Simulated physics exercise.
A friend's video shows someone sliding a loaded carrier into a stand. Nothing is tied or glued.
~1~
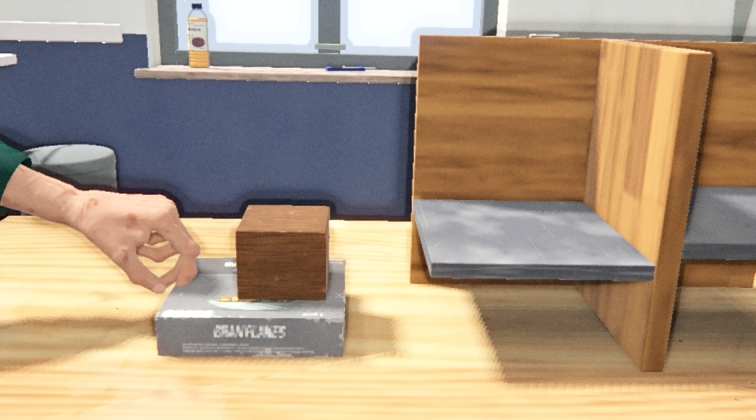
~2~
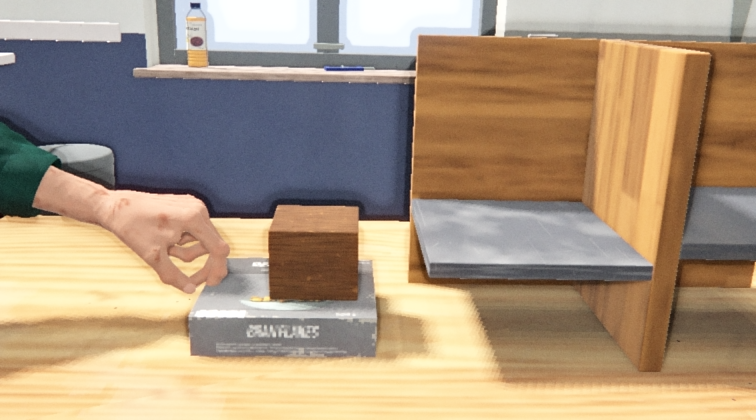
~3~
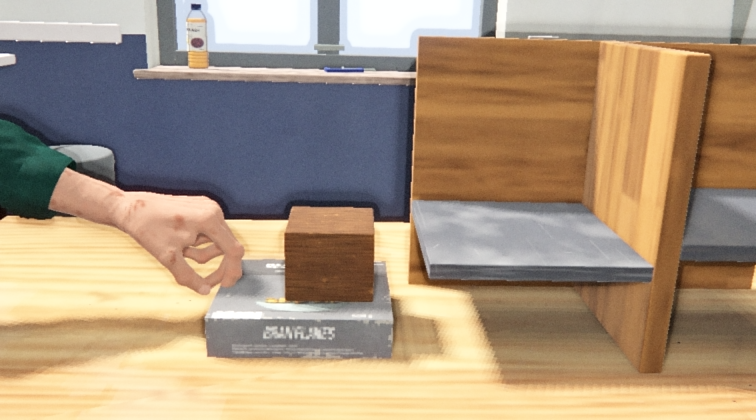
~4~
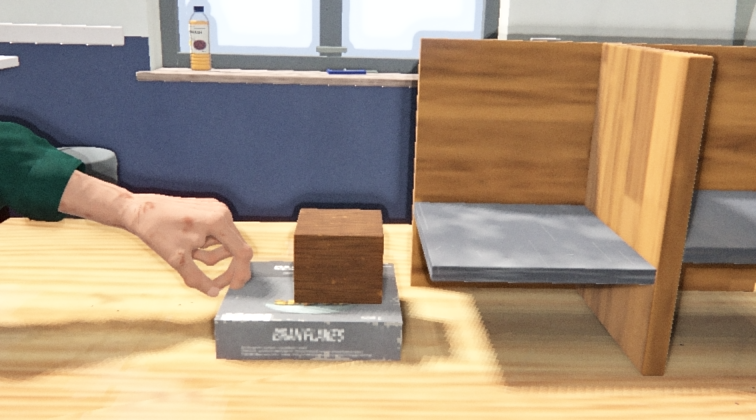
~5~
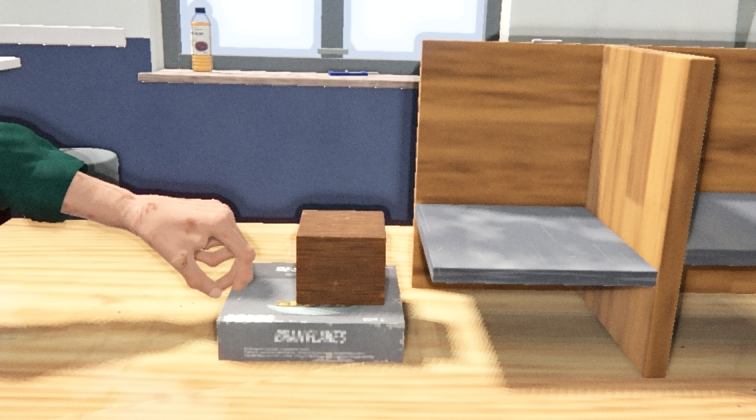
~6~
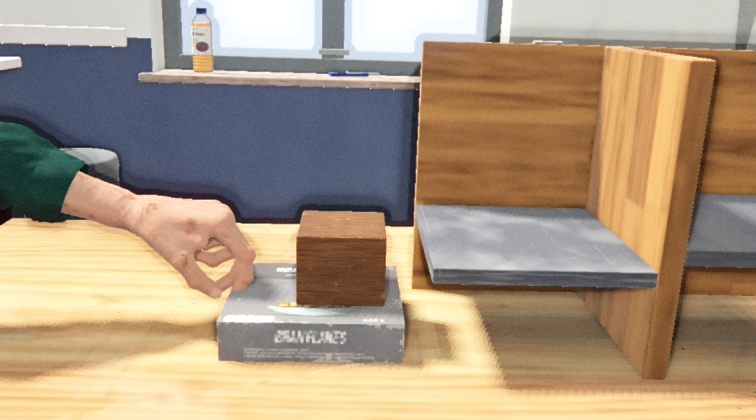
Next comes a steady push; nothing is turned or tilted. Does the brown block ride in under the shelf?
It will get clipped going in.
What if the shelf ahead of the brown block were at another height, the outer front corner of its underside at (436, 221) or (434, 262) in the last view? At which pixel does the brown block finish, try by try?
It stops at around (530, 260) and around (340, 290).
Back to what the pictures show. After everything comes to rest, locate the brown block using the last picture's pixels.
(335, 289), roughly.
Then, 1.72 s past the last view, brown block leaning 4° off how it started near (381, 258).
Then, 1.92 s past the last view, brown block leaning 46° off how it started near (376, 264).
Finally, the brown block gets scraped off its spot, near (335, 289).
